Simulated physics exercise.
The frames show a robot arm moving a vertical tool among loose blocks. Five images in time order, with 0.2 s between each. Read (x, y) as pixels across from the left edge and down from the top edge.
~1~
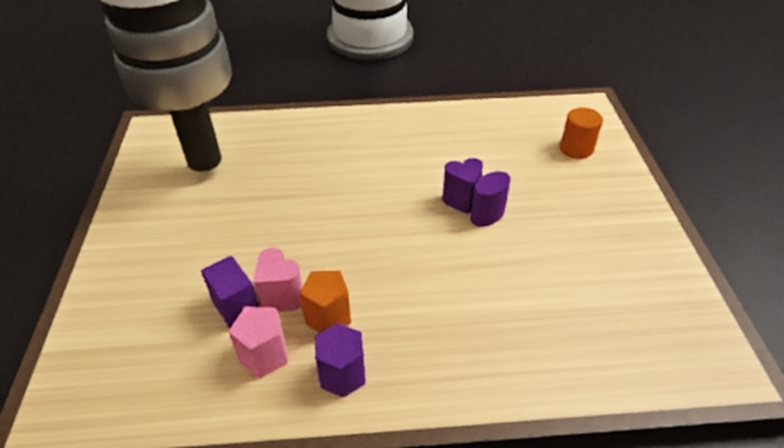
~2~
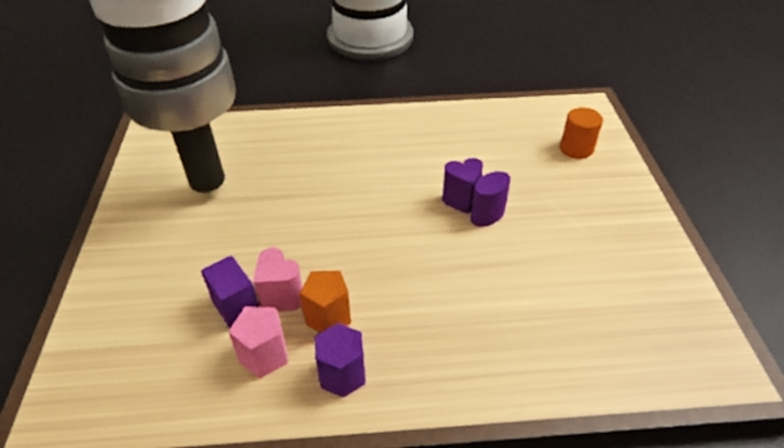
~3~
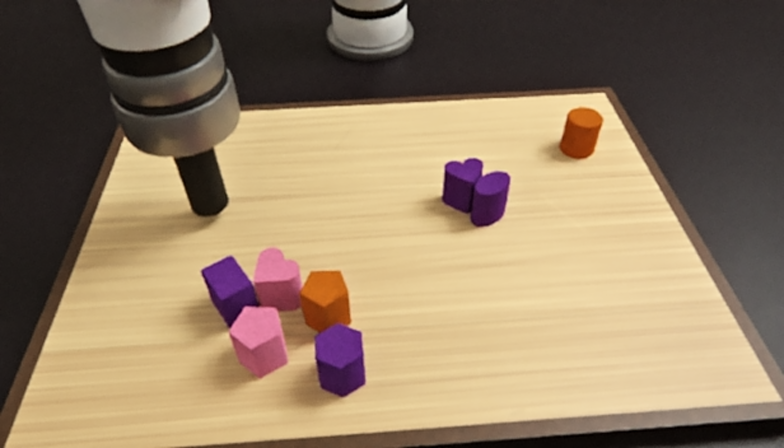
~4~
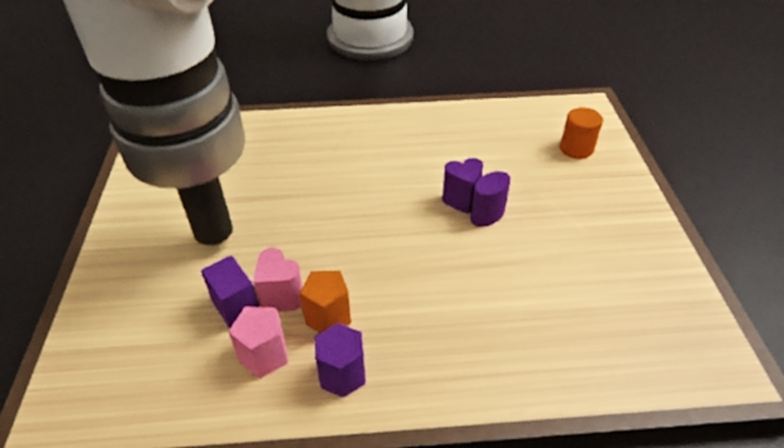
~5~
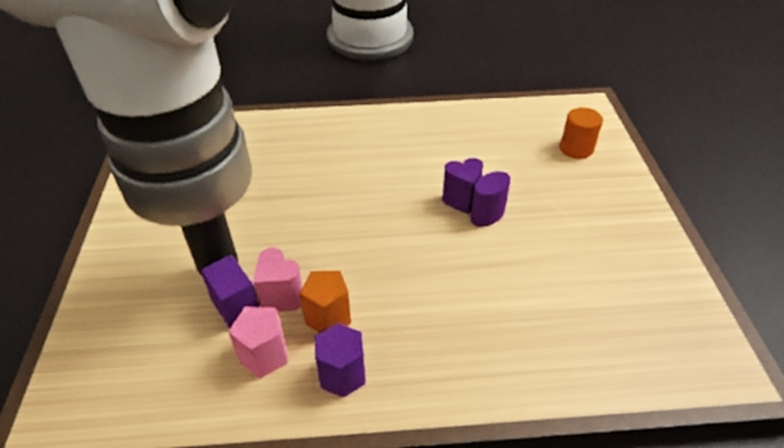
A robot arm moves its black tool down the board toward a cluster of blocks.
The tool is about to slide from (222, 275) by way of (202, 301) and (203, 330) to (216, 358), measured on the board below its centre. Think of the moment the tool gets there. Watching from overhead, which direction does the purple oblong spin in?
Looking down, my answer is that the purple oblong rotates anticlockwise.
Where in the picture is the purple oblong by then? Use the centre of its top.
Put as a pixel place, it's (250, 302).
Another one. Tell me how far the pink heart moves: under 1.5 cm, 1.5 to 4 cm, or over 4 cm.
The block winds up within 1.5 cm of where it is now.
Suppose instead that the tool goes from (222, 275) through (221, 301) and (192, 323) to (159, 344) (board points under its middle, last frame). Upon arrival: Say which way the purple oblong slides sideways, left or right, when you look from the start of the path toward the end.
Answer: Leftward.
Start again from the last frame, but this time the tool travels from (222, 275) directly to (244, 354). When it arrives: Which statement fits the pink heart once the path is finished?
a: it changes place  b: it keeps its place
The correct letter is b.
On the path given first. Halfway along, tool at (194, 305); purple oblong at (230, 296), turned 50° anticlockwise; pink pentagon at (262, 327).
At the end, tool at (212, 348); purple oblong at (250, 302), turned 85° anticlockwise; pink pentagon at (271, 329), turned 40° clockwise; pink heart not moved.
